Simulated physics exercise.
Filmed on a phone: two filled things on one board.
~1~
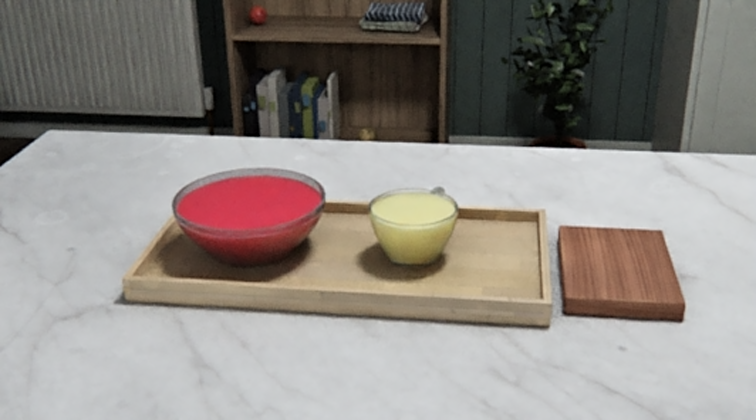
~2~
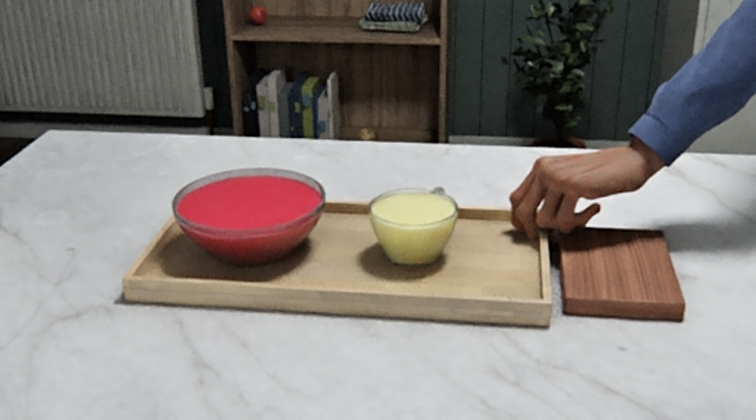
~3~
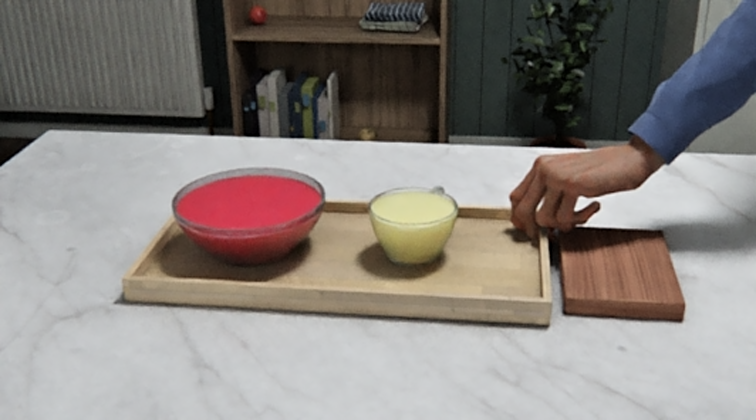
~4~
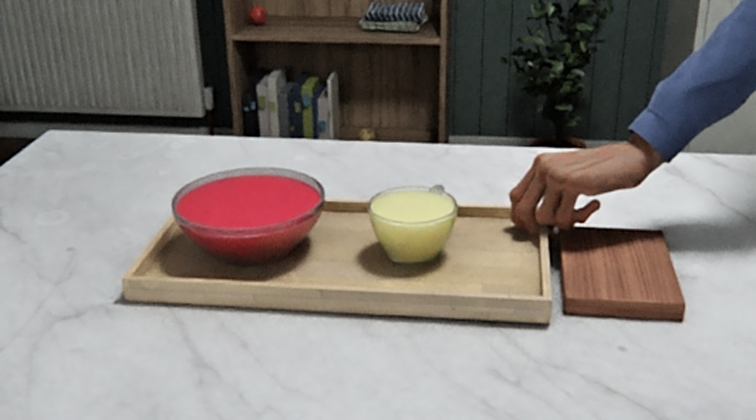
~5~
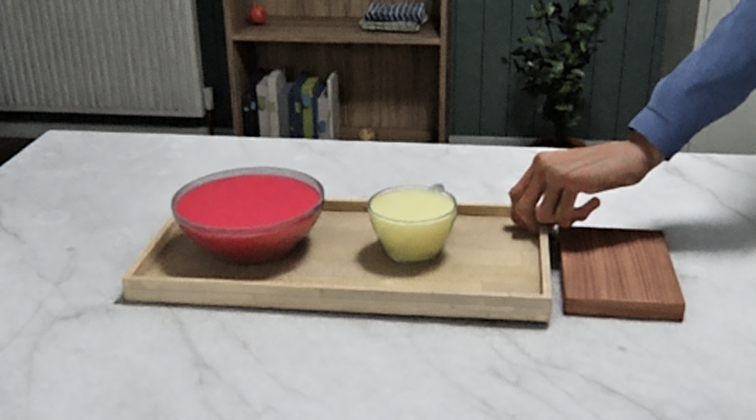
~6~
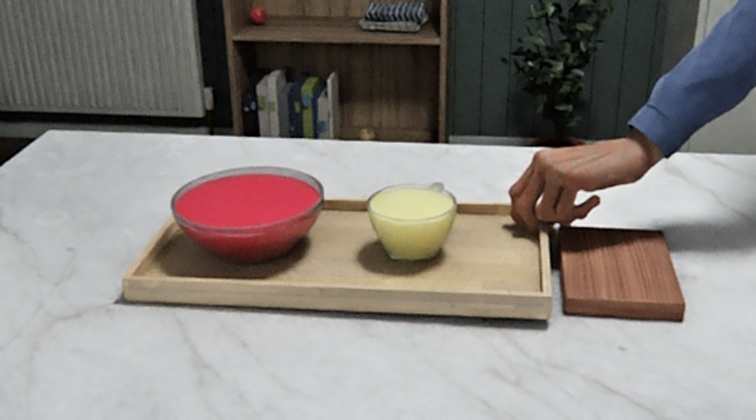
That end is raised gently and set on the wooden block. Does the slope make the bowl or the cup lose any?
The bowl stays dry outside; the cup stays dry outside.
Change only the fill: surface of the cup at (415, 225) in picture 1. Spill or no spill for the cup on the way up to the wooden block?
Verdict: Stays dry.
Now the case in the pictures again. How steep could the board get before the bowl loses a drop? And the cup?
In turn 8 and 8 degrees.
Soon after, the board slopes by about 2°; bowl, nothing has left it; cup, nothing has left it.
Later, the board slopes by about 4°; bowl, nothing has left it; cup, nothing has left it.
In the end, the board slopes by about 3°, resting on the wooden block; bowl, nothing has left it; cup, nothing has left it.
